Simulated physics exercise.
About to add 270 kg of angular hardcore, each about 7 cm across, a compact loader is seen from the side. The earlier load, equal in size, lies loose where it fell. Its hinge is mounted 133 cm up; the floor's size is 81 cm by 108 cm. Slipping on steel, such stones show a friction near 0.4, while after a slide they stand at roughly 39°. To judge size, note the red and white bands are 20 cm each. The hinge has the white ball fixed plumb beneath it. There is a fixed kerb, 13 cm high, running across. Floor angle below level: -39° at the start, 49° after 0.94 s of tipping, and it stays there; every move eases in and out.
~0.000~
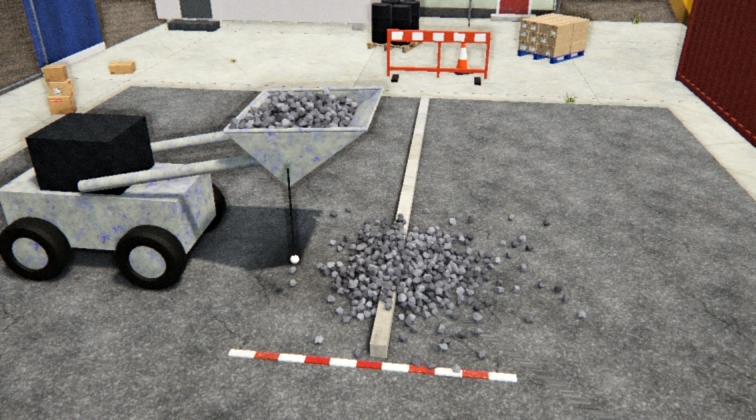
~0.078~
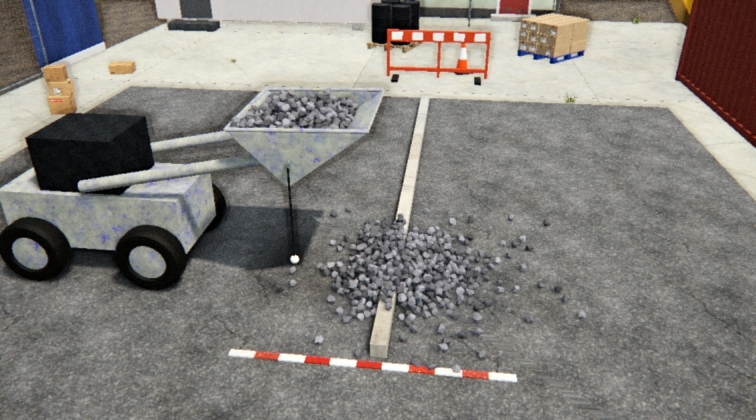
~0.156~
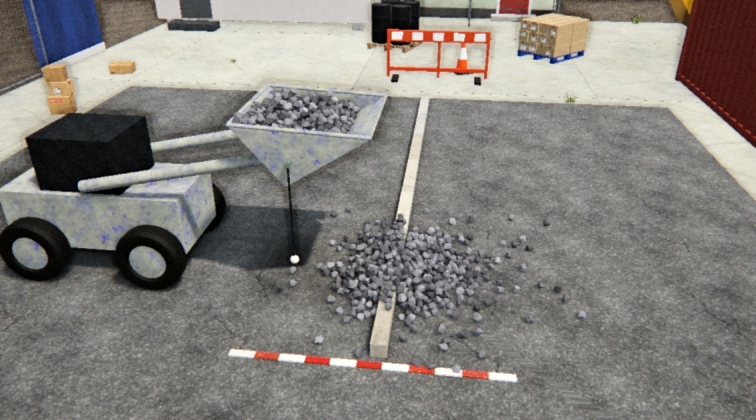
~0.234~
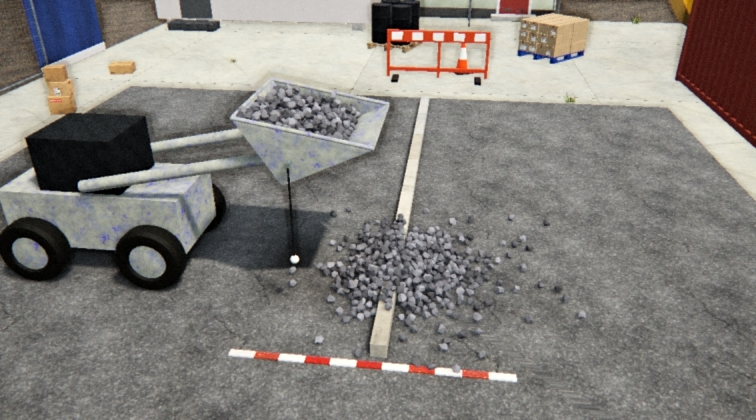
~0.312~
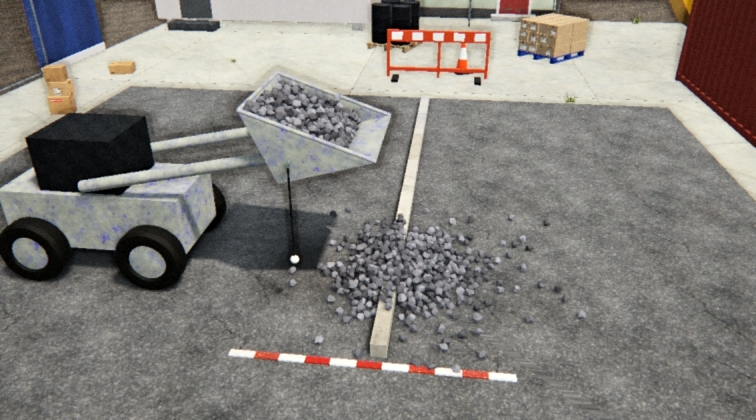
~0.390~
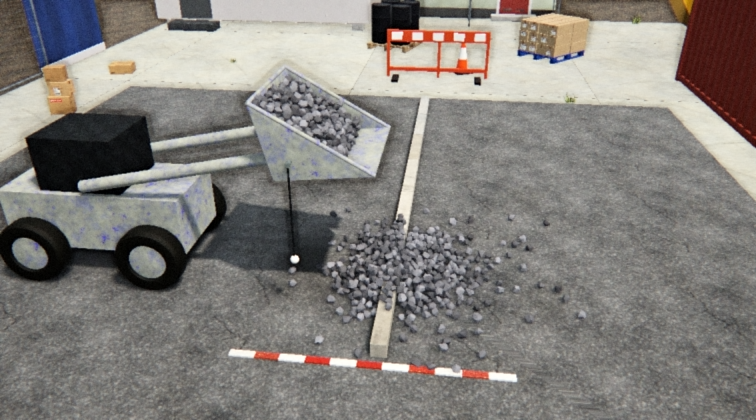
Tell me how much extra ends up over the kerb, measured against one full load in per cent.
The extra comes to about 36 percent of a load.
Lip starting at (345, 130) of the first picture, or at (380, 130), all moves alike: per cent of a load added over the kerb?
Some 10 percent, and then 55 percent.
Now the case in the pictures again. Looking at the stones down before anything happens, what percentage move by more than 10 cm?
I'd say roughly 10 per cent of them.
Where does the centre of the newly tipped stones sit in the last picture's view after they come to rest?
In the last view, somewhere near (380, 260).
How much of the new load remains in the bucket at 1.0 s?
It holds some 55 percent.
After 0.7 s the floor is at 35°; in per cent of one load, 100 in the bucket, 47 on this side of the kerb, 53 over the kerb; the foremost stones are at (545, 268).
After 1.0 s the floor is at 49°; in per cent of one load, 55 in the bucket, 92 on this side of the kerb, 53 over the kerb; the foremost stones are at (545, 268).
After 1.4 s the floor is at 49°; in per cent of one load, 2 in the bucket, 124 on this side of the kerb, 74 over the kerb; the foremost stones are at (545, 268).
After 3.9 s the floor is at 49°; in per cent of one load, 0 in the bucket, 111 on this side of the kerb, 89 over the kerb; the foremost stones are at (547, 268). Net gain over the kerb, 36.
